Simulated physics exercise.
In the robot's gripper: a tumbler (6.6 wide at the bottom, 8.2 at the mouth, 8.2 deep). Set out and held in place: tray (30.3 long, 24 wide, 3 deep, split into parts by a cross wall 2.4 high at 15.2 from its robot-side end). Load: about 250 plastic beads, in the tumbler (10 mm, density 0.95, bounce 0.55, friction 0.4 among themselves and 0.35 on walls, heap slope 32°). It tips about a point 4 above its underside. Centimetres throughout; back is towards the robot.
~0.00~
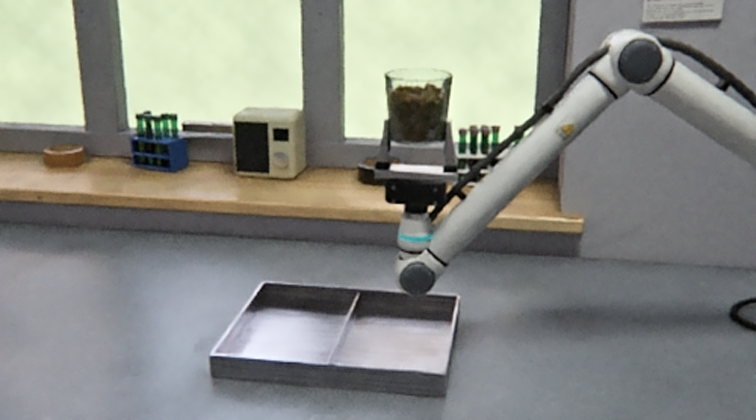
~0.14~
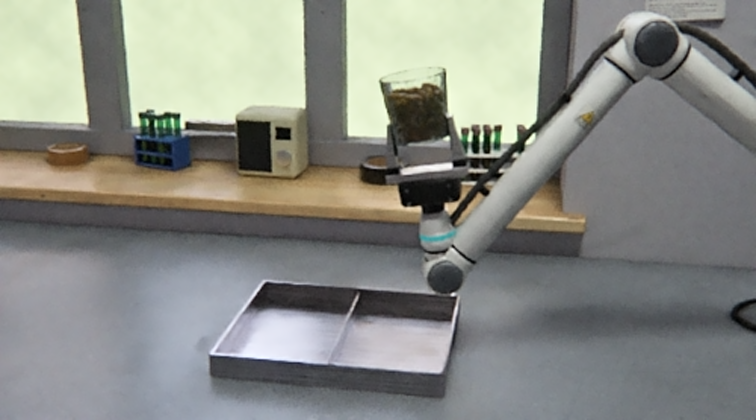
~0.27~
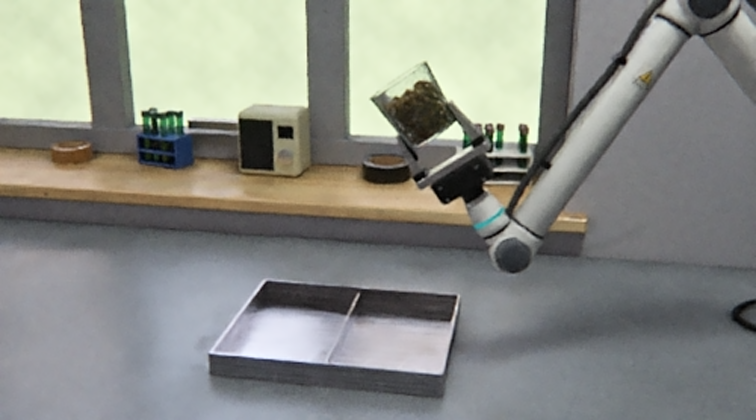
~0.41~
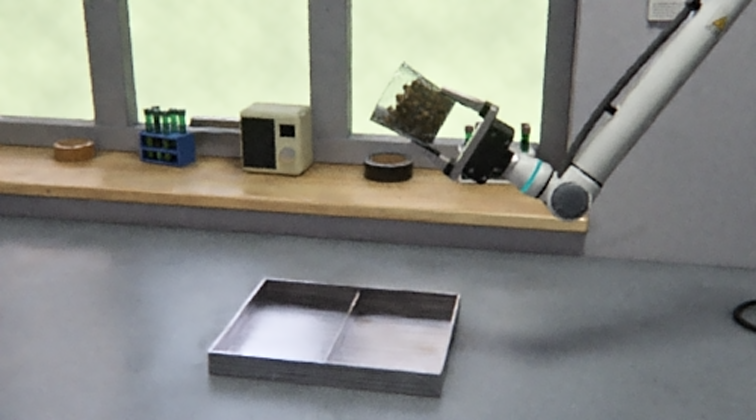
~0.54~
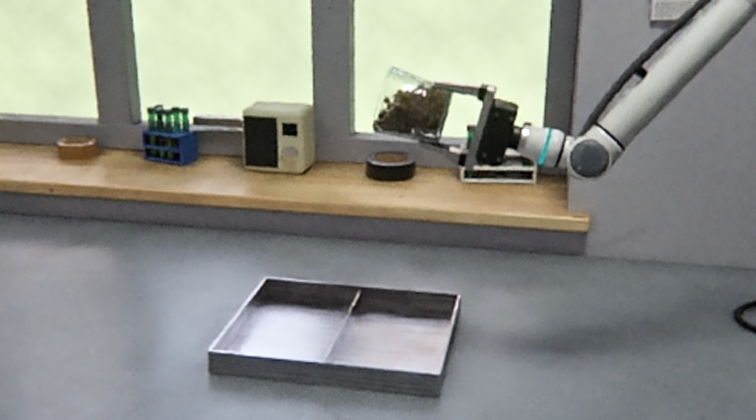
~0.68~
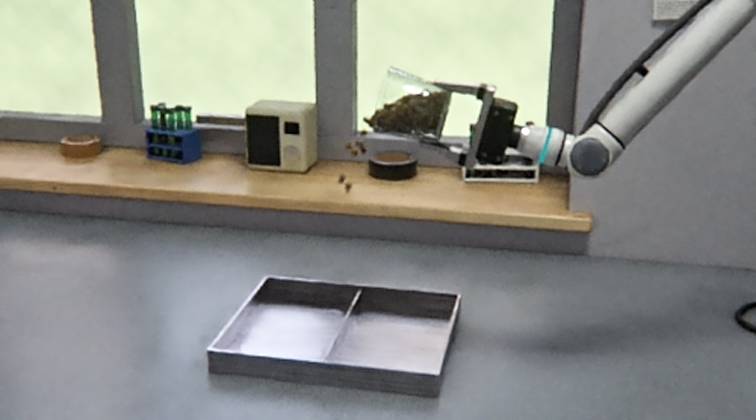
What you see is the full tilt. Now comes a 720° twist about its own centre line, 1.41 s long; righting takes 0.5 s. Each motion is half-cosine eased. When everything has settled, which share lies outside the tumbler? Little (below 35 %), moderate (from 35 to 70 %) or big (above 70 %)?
A moderate share, from 35 to 70 %, ends outside the tumbler.
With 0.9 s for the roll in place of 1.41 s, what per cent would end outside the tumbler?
In that case some 45 per cent.
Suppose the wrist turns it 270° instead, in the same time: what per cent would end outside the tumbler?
In that case some 45 per cent.
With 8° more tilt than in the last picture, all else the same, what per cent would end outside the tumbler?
Then about 85 per cent.
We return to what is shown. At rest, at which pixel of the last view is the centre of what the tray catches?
Around (303, 334).
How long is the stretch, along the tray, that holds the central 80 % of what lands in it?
Roughly 24 cm.
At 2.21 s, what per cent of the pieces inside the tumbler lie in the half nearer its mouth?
About 40 per cent.
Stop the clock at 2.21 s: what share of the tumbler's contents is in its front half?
About 70 per cent.
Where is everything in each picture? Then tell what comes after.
The first picture shows tumbler middle at (418, 108), upright; upper third of the load around (418, 99), from x 395 to 445, top at y 90; 246 in the tumbler.
The second picture shows tumbler middle at (417, 108), tipped 10°; upper third of the load around (419, 99), from x 390 to 440, top at y 90.
The third picture shows tumbler middle at (417, 108), tipped 35°; upper third of the load around (421, 99), from x 390 to 450, top at y 85.
The fourth picture shows tumbler middle at (416, 108), tipped 61°; upper third of the load around (420, 97), from x 390 to 450, top at y 80.
The fifth picture shows tumbler middle at (415, 109), tipped 76°; upper third of the load around (422, 100), from x 375 to 445, top at y 90.
The sixth picture shows tumbler middle at (415, 109), tipped 77°; upper third of the load around (425, 104), from x 340 to 445, top at y 95; 238 in the tumbler, 8 in flight or on a rim.
After 1.44 s, tipped 77°, highest piece 37 above the table; 156 in the tumbler, 47 in the far-side part, 15 in the robot-side part, 1 on the table or floor, 27 in flight or on a rim.
After 2.21 s, tipped 67°, highest piece 35 above the table; 108 in the tumbler, 86 in the far-side part, 35 in the robot-side part, 10 on the table or floor, 7 in flight or on a rim.
After 2.79 s, upright, highest piece 36 above the table; 107 in the tumbler, 93 in the far-side part, 36 in the robot-side part, 10 on the table or floor.
After 3.49 s, upright, highest piece 36 above the table; 107 in the tumbler, 93 in the far-side part, 36 in the robot-side part, 10 on the table or floor.
At rest, 107 in the tumbler, 93 in the far-side part, 36 in the robot-side part, 10 on the table or floor. That is 57 % outside the tumbler.
